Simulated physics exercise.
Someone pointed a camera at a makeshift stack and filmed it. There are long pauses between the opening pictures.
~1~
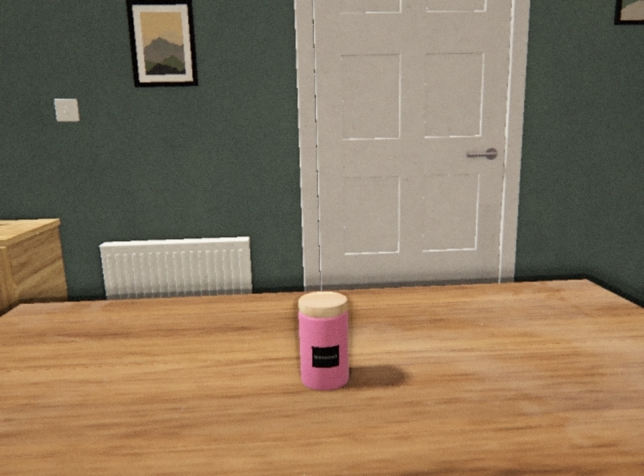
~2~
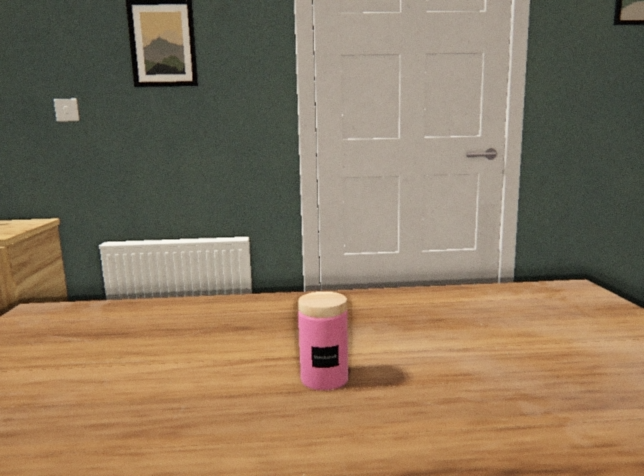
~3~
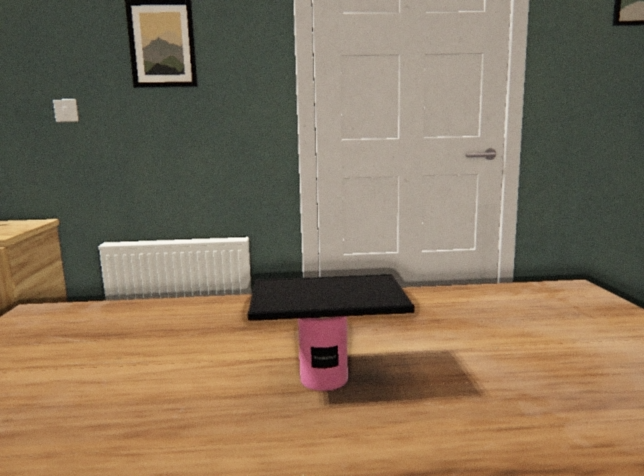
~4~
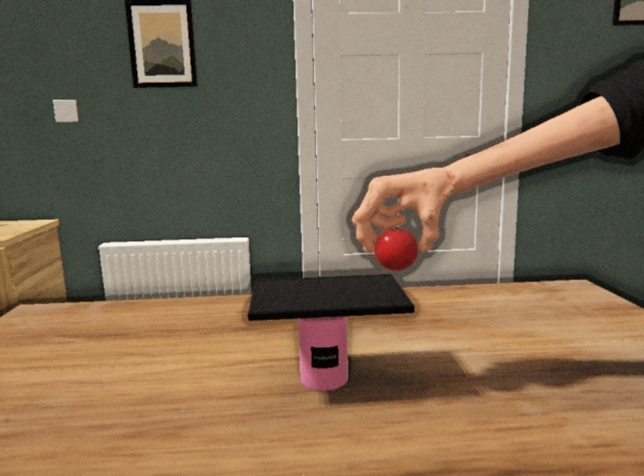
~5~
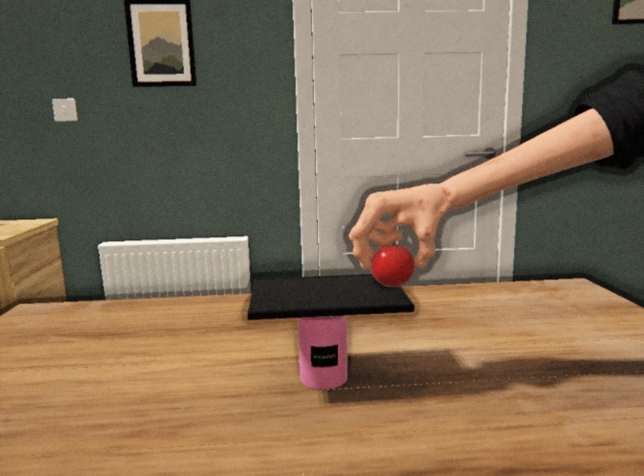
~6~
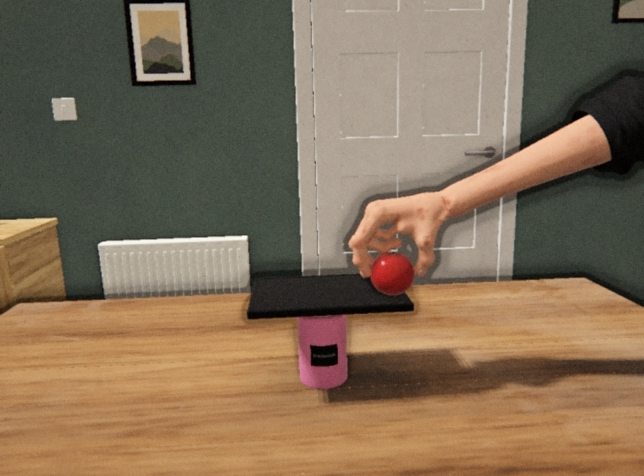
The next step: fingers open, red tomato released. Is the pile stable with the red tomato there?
It falters.
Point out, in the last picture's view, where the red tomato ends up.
In the final view it sits at roughly (405, 368).
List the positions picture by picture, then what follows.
In the first picture, the last thing is not in view yet; pink jar (324, 340).
In the second picture, the last thing is not in view yet; pink jar (324, 340).
In the third picture, the last thing is not in view yet; pink jar (323, 340).
In the fourth picture, coming down; red tomato (396, 249); pink jar (323, 340).
In the fifth picture, coming down; red tomato (393, 265); pink jar (323, 339).
In the sixth picture, set down, still held; red tomato (393, 273); pink jar (323, 338).
Then, 0.30 s after the last picture, red tomato now fallen; black lid tipped 64° from how it was.
Then, 0.50 s after the last picture, black lid now fallen.
Then, 0.70 s after the last picture, things are still on the move.
At rest, fallen, black lid and red tomato; pink jar in place. Seen from the same camera at the end, red tomato near (405, 368). The stack gives way.
